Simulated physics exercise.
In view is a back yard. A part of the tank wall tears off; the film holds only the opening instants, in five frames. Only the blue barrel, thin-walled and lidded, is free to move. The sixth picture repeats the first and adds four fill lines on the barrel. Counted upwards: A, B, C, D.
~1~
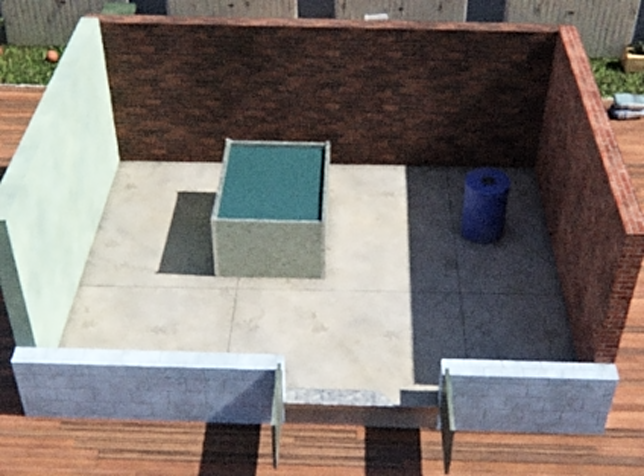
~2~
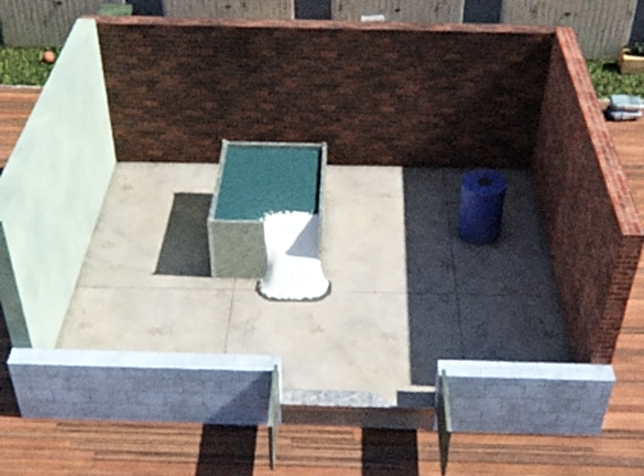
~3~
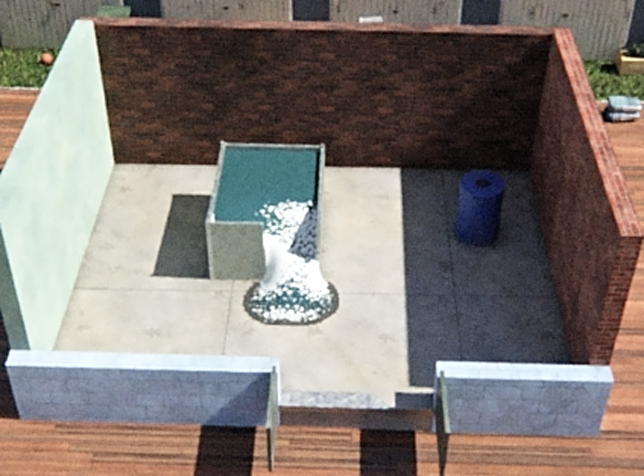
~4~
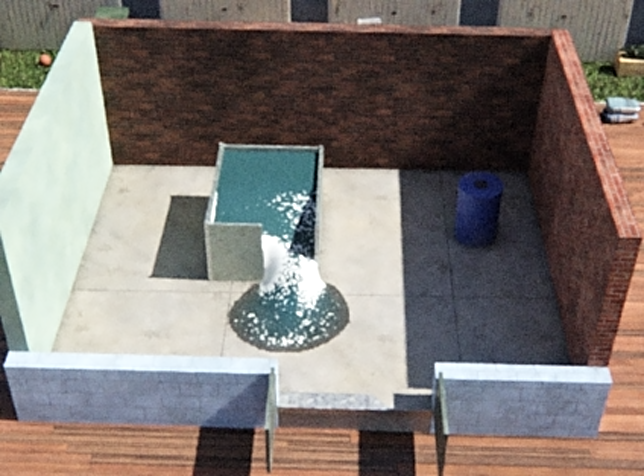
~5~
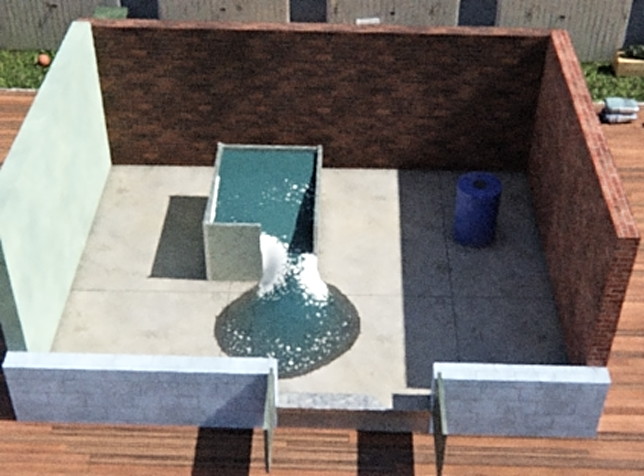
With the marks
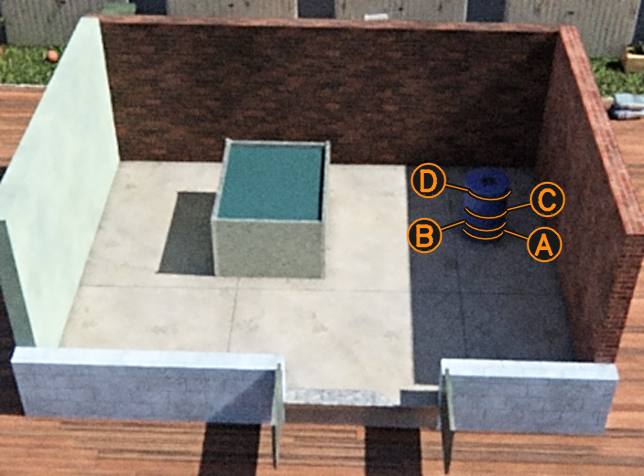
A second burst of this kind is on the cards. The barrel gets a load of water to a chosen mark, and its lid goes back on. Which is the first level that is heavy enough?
Take A.
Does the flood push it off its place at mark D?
No.
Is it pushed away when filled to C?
No, that is safe.
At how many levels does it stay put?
All four.
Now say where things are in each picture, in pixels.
Lid of the blue barrel at (489, 181); tank full, its middle at (274, 184); open gate at (363, 360), in the first picture.
In the second picture, 1 % of the ground wet, in view closest to the barrel at (323, 283).
In the third picture, 3 % of the ground wet, in view closest to the barrel at (326, 287).
In the fourth picture, 5 % of the ground wet, in view closest to the barrel at (324, 285).
Lid of the blue barrel at (480, 184); 8 % of the ground wet, in view closest to the barrel at (332, 292), in the fifth picture.
On the marked copy, A at (485, 238); B at (486, 230); C at (487, 218); D at (490, 199); from the bottom up A, B, C, D.
If A is chosen, it does not move.
If B is chosen, it does not move.
If C is chosen, it does not move.
If D is chosen, it does not move.
